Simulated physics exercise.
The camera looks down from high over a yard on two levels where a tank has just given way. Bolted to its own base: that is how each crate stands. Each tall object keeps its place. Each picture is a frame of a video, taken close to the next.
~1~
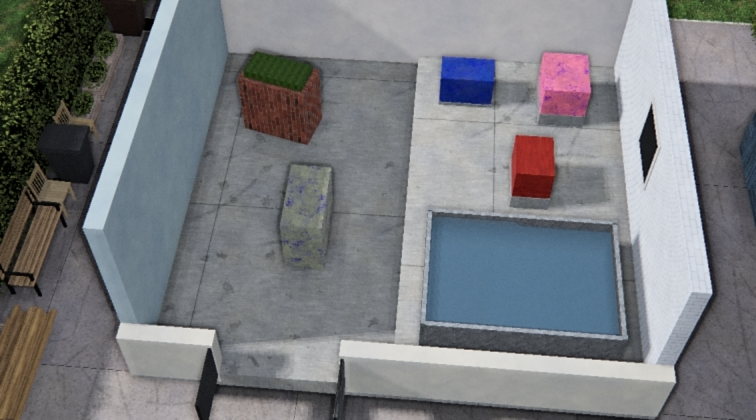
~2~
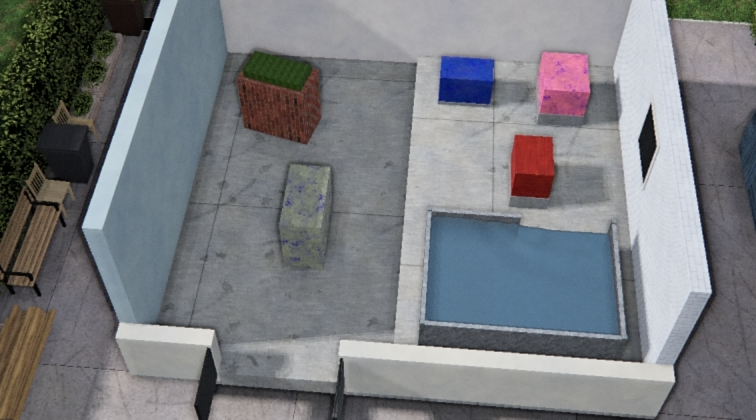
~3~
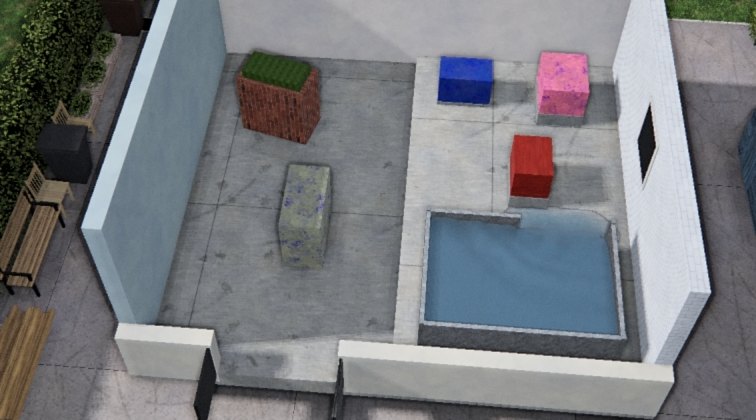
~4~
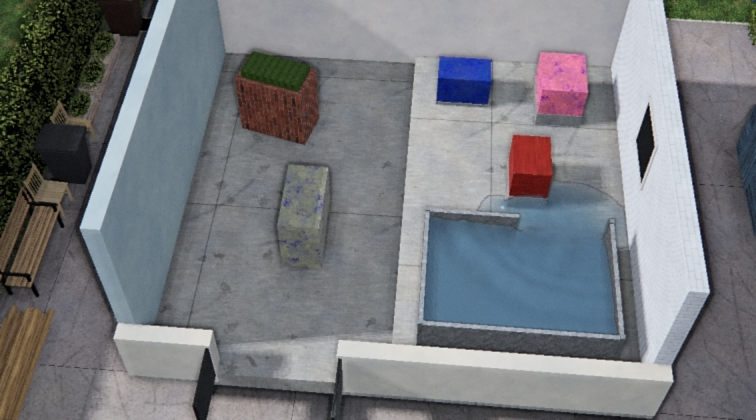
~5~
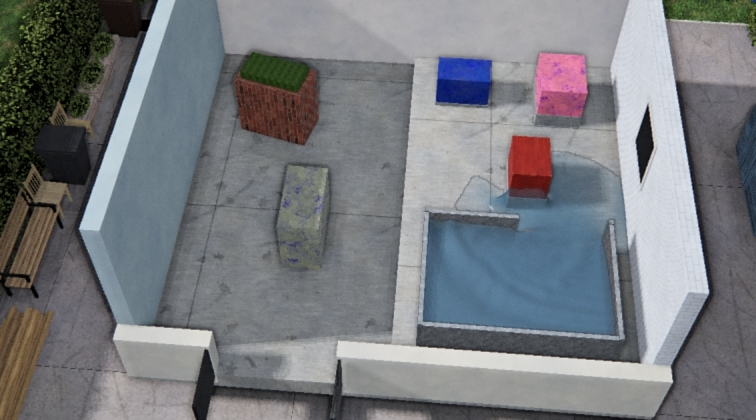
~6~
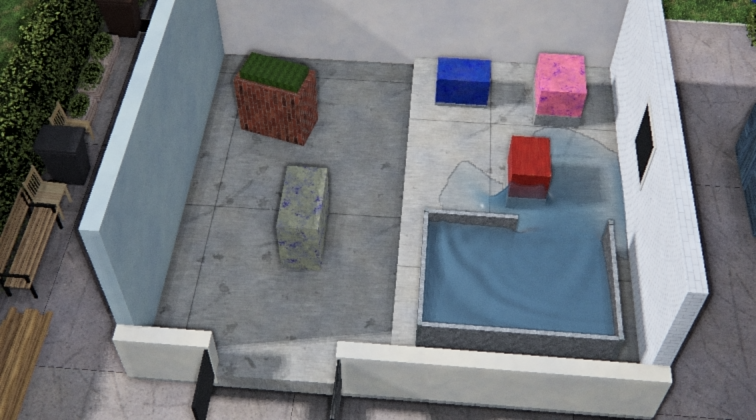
Water pouring through a gap in a tank's far wall, spreading across paving around a red crate toward blue and pink crates.
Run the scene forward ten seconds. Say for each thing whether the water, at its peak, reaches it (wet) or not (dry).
Result: The red crate will be hit by the water. The blue crate will be hit by the water. The pink crate will be hit by the water.
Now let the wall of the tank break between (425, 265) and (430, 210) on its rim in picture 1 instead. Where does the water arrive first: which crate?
My pick is the one in blue.
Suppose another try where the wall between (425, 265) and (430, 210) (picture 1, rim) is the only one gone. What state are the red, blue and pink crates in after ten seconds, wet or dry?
Then the red crate is untouched, the blue crate is untouched and the pink crate is untouched.
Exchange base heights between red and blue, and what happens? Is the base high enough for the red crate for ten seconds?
The red crate is reached.
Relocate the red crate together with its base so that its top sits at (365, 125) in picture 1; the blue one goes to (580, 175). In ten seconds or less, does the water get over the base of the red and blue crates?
One by one: Red crate escapes it; blue crate is soaked.
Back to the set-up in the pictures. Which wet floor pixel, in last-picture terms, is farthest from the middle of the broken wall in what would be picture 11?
Look around (608, 70).
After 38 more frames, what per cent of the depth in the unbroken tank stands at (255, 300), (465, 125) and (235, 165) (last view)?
Respectively 0, 10 and 18 per cent.
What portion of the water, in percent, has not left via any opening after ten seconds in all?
Estimate: Near 92 %.
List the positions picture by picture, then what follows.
In the first picture, still water in the water tank at (522, 274).
In the second picture, the front is at a hidden place, out from the gap on the water tank's far side.
In the third picture, water pours out on the water tank's far side and has run to (519, 208).
In the fourth picture, water pours out on the water tank's far side and has run to (586, 189).
In the fifth picture, the front is at (573, 157), out from the gap on the water tank's far side.
In the sixth picture, water pours out on the water tank's far side and has run to (567, 133).
A moment on, water covers 25 % of the floor; the red crate water round its plinth, the blue crate water round its plinth, the pink crate water round its plinth.
Next, water covers 40 % of the floor; the red crate water round its plinth, the blue crate water round its plinth, the pink crate water round its plinth.
Then, water covers 70 % of the floor; the red crate water round its plinth, the blue crate water round its plinth, the pink crate water round its plinth.
Later, water covers 90 % of the floor; the red crate water round its plinth, the blue crate water round its plinth, the pink crate water round its plinth.
In the end, water covers 100 % of the floor; the red crate was topped, the blue crate was topped, the pink crate was topped.
